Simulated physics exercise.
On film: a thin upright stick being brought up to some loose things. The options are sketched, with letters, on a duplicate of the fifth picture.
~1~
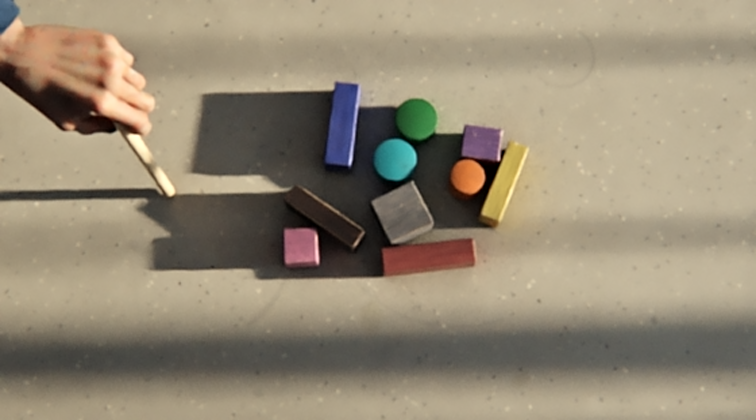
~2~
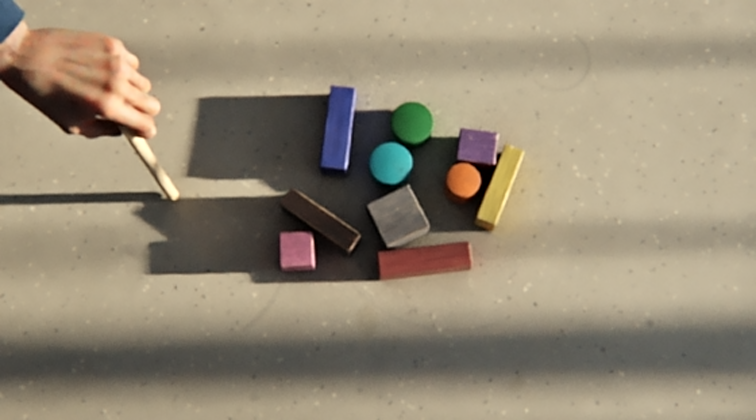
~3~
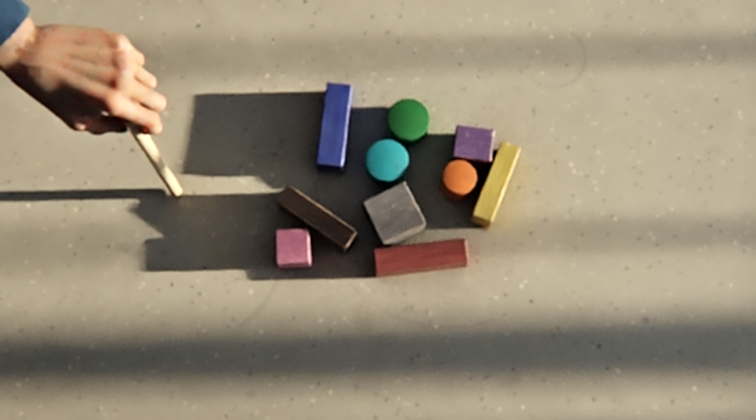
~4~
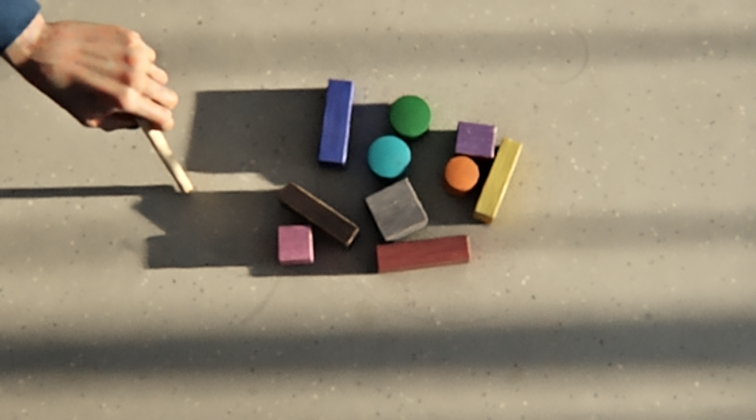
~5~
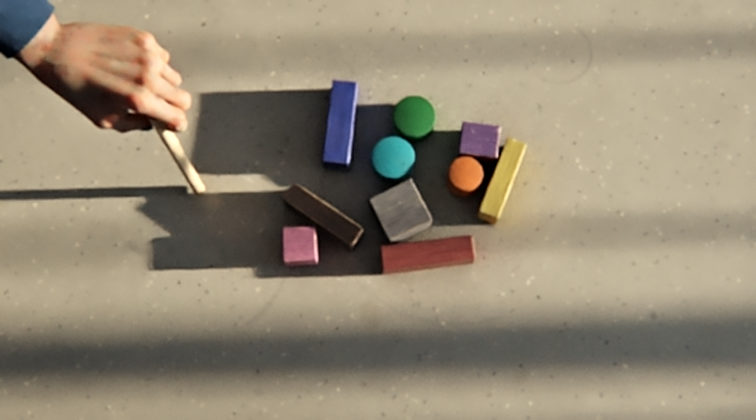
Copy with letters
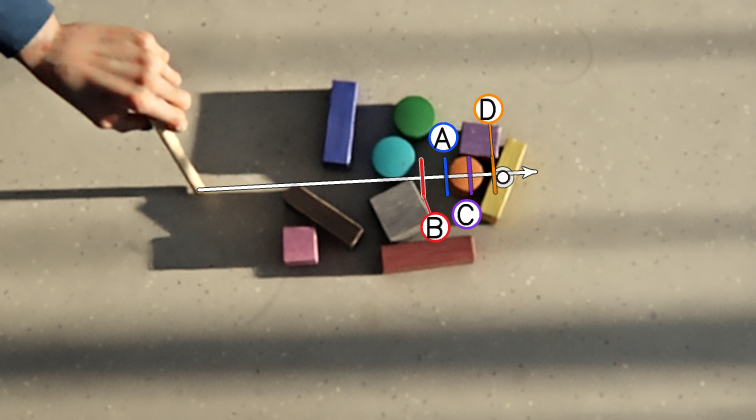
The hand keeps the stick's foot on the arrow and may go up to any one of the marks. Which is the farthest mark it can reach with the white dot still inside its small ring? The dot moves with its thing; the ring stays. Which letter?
Up to mark A.
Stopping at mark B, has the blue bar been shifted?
No.
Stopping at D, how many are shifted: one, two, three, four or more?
It has moved four or more.
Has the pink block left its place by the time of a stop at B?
No.
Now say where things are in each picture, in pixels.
Pink block (301, 248); green tin (416, 122); yellow bar (503, 184), in the first frame.
Yellow bar (499, 188); turquoise tin (390, 166), in the second frame.
Orange tin (458, 181); black bar (317, 220), in the third frame.
Red bar (422, 254); blue bar (337, 125), in the fourth frame.
Grey block (400, 213); purple block (479, 143); pink block (300, 246), in the fifth frame.
On the marked copy, A at (446, 177); B at (423, 178); C at (470, 175); D at (494, 174); the arrow from (199, 190) to (535, 172); the white dot at (503, 177).
With A. Early on, foot of the stick (288, 185).
Further on, foot of the stick (377, 181); black bar (346, 226).
At the end, foot of the stick (446, 177); turquoise tin (422, 149); black bar (346, 226); the dot is still in its ring.
As for the rest, B keeps the dot in but is short; C shifts the dotted thing to (519, 186); D shifts the dotted thing to (538, 192).
